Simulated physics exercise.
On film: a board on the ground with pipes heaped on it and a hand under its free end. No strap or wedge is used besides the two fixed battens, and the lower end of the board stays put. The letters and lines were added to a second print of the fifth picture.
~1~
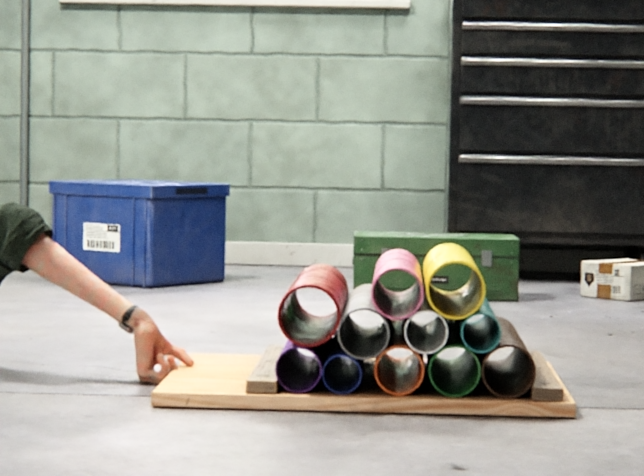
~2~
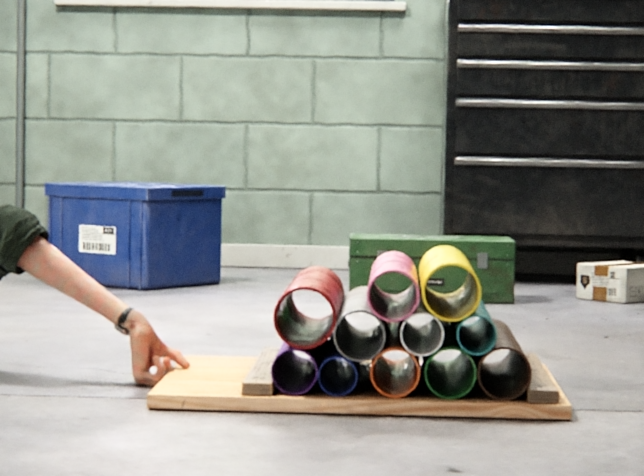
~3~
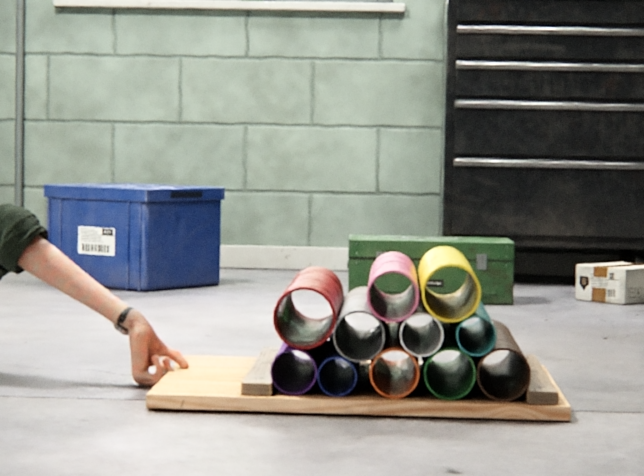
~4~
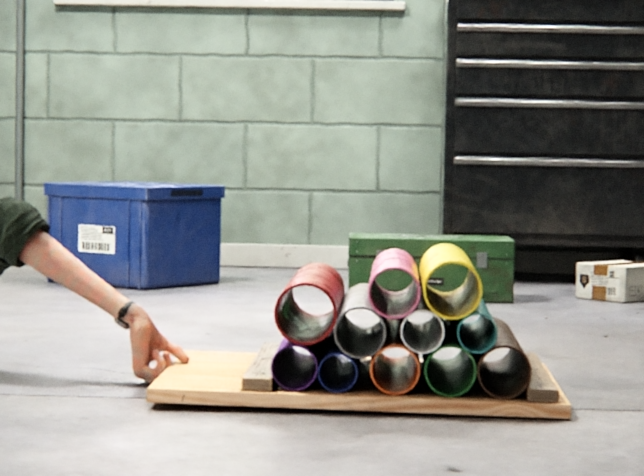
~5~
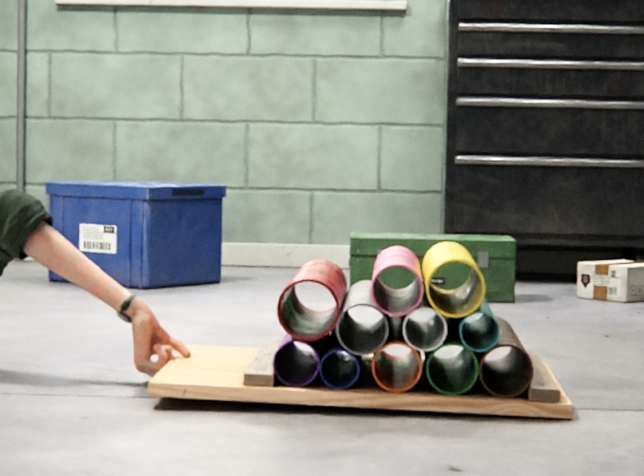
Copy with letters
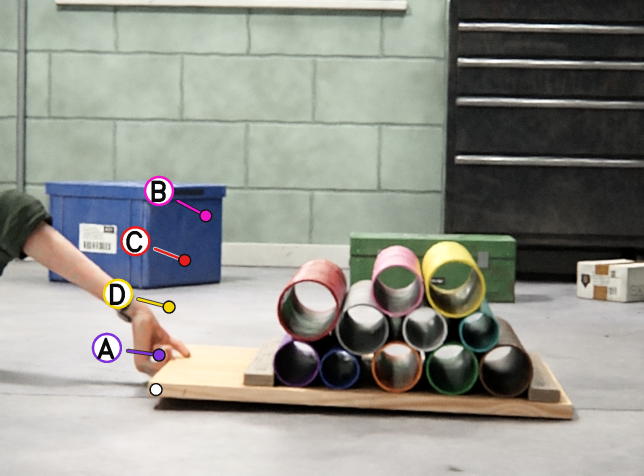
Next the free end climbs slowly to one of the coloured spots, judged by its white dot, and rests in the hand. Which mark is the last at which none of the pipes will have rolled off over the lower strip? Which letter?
Up to C.
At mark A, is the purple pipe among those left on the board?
Yes.
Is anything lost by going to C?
No, at C.
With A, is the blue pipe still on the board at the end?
Yes, with A.
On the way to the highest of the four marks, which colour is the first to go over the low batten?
First is the yellow one.
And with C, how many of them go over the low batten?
With C, none.
On the marked copy, A at (159, 355); B at (206, 216); C at (185, 261); D at (169, 307); the white dot at (156, 389).
Taking C. A third of the way, board at 14°.
Two thirds of the way, board at 20°.
When it is over, board at 20°, none over the low batten.
As for the rest, A none over the low batten; B six over the low batten; D none over the low batten.
